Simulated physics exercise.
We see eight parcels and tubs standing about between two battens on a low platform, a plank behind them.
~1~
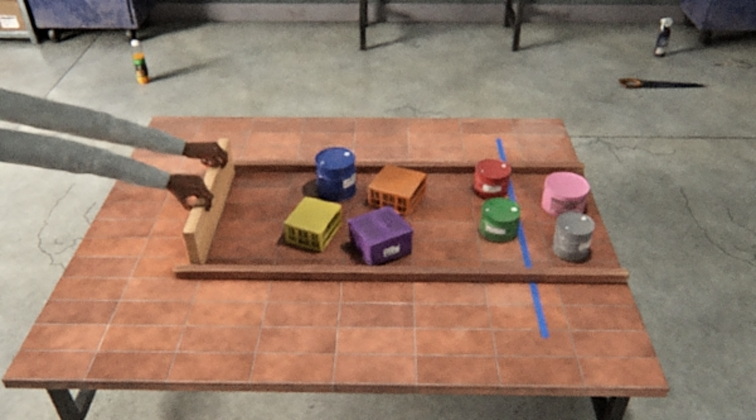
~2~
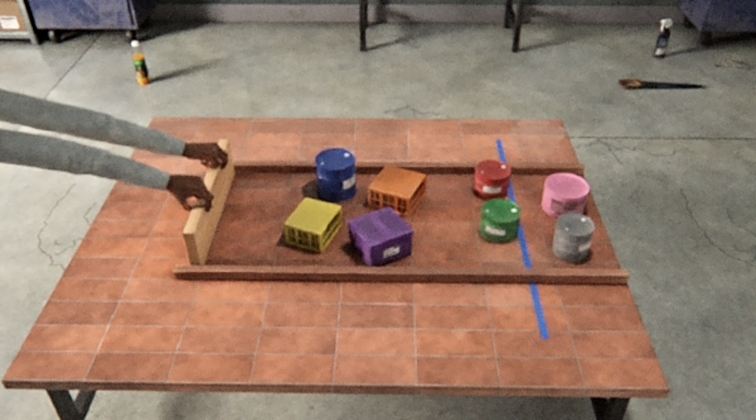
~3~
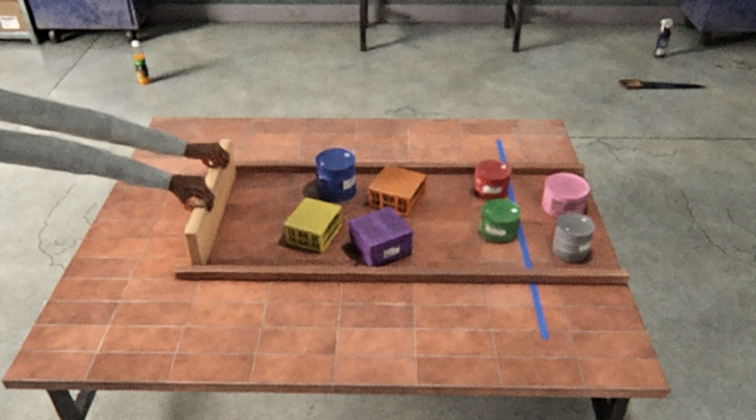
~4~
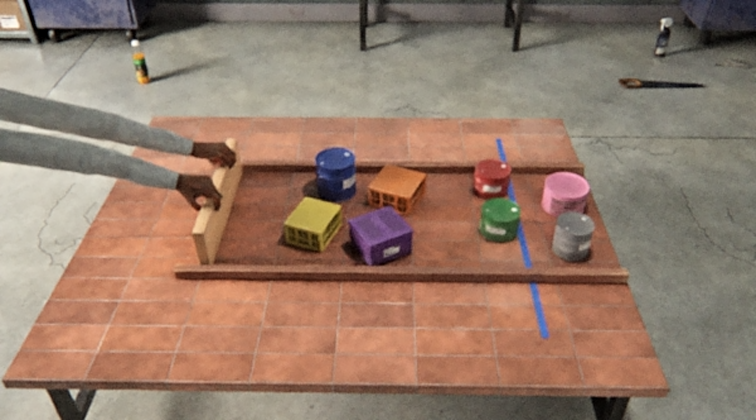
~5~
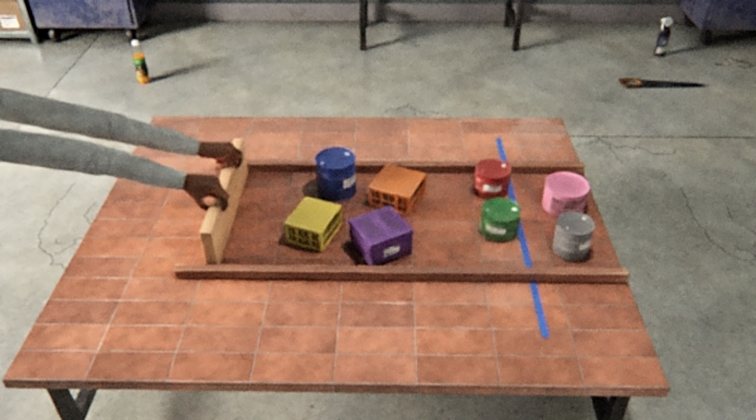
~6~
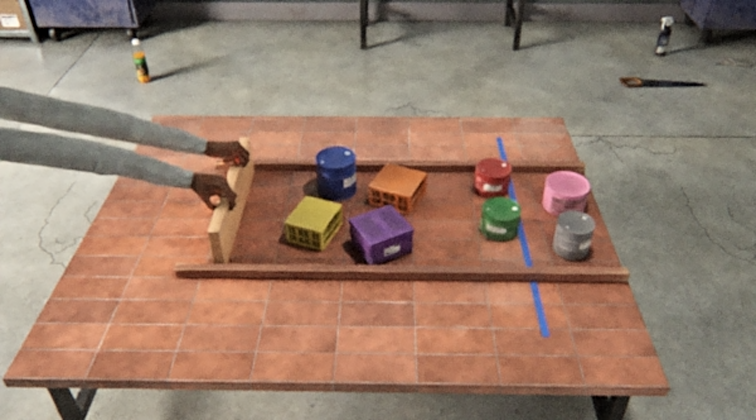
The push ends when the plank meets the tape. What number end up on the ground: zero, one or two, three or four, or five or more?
Here the number that fall off is one or two.
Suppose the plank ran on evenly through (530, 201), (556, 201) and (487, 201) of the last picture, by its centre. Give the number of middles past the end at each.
Past the end: 3, 6 and 0.
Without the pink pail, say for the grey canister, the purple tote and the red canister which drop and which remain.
The grey canister falls; the purple tote does not fall; the red canister holds on.
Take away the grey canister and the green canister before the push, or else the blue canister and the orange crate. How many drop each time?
Fallen: 1, and 1 in the other try.
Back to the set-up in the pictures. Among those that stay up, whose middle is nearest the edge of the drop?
It is the red canister.
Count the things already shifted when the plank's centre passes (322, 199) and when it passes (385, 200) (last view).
First 3, then 4.
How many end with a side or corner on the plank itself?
In contact: 2.
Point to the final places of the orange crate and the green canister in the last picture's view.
About (565, 194), and the other about (582, 221).
Soon after, none off yet; pink pail at rest near (566, 195); grey canister at rest near (573, 235); red canister at rest near (493, 179).
Then, none off yet; pink pail at rest near (566, 195); grey canister moving near (578, 236); red canister moved about its own width near (536, 172).
At rest, the number that fall off is one or two; fallen, grey canister and pink pail.
